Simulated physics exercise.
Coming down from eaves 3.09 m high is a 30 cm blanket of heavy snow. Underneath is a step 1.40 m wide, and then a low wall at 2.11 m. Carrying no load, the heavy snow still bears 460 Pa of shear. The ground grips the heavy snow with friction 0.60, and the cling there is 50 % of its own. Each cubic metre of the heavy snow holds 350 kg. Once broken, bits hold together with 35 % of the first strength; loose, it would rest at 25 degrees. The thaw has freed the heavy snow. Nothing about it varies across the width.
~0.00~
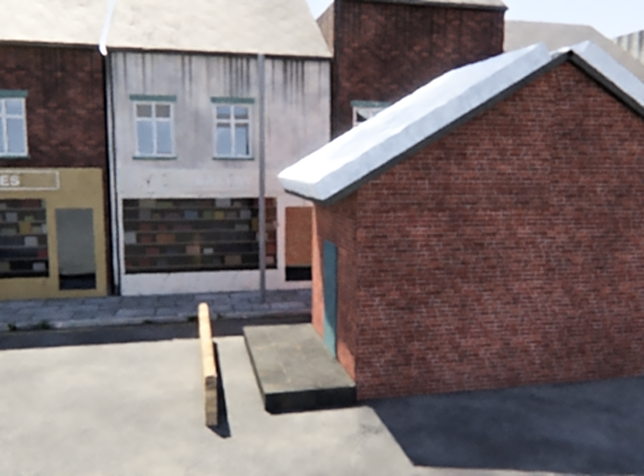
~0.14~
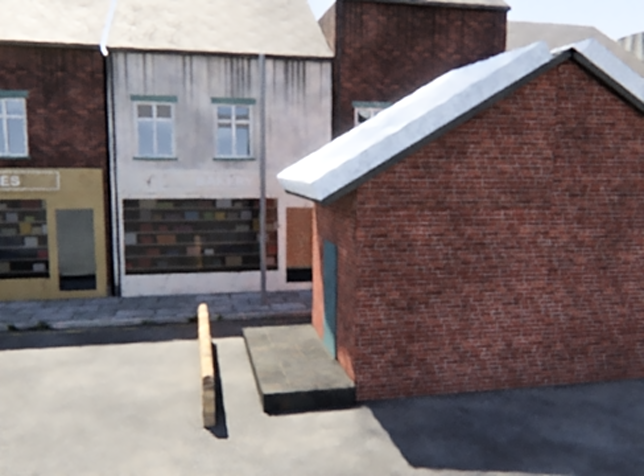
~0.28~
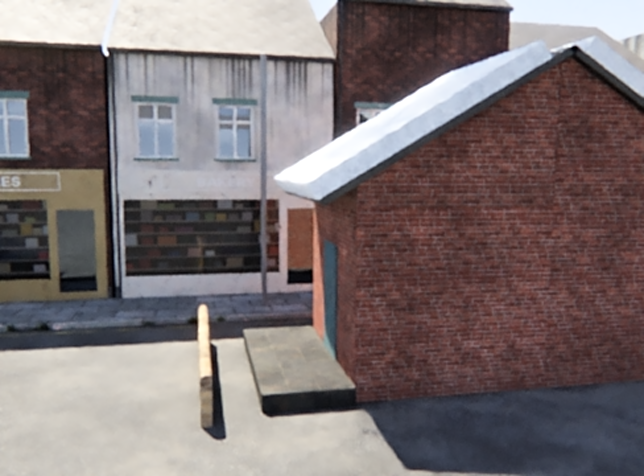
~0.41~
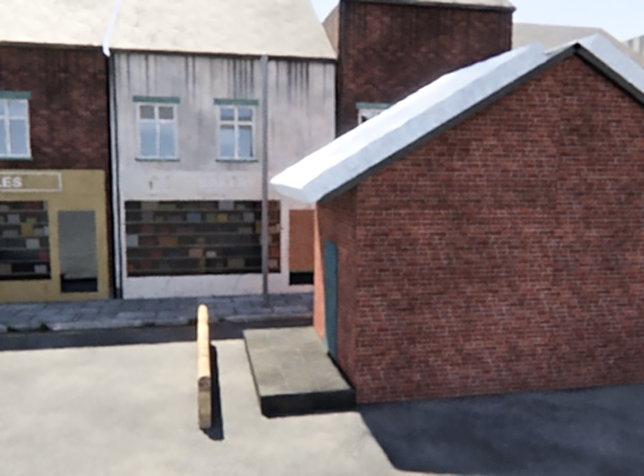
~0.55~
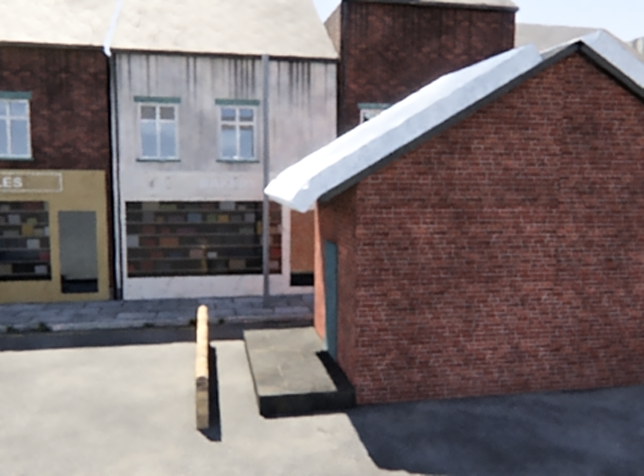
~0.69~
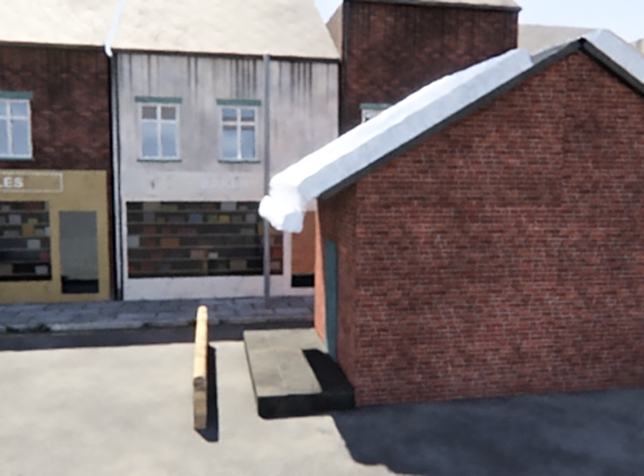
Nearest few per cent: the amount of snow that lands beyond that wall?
Some 47 percent.
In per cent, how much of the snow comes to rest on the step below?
14 per cent or so.
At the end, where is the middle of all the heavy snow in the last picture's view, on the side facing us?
Around (158, 406).
After 1.11 s, 82 % is still on the roof and 0 % is past the low wall.
After 1.61 s, 47 % is still on the roof and 0 % is past the low wall.
After 2.10 s, none is still on the roof and 18 % is past the low wall.
After 2.60 s, none is still on the roof and 47 % is past the low wall.
After 3.50 s, none is still on the roof and 47 % is past the low wall.
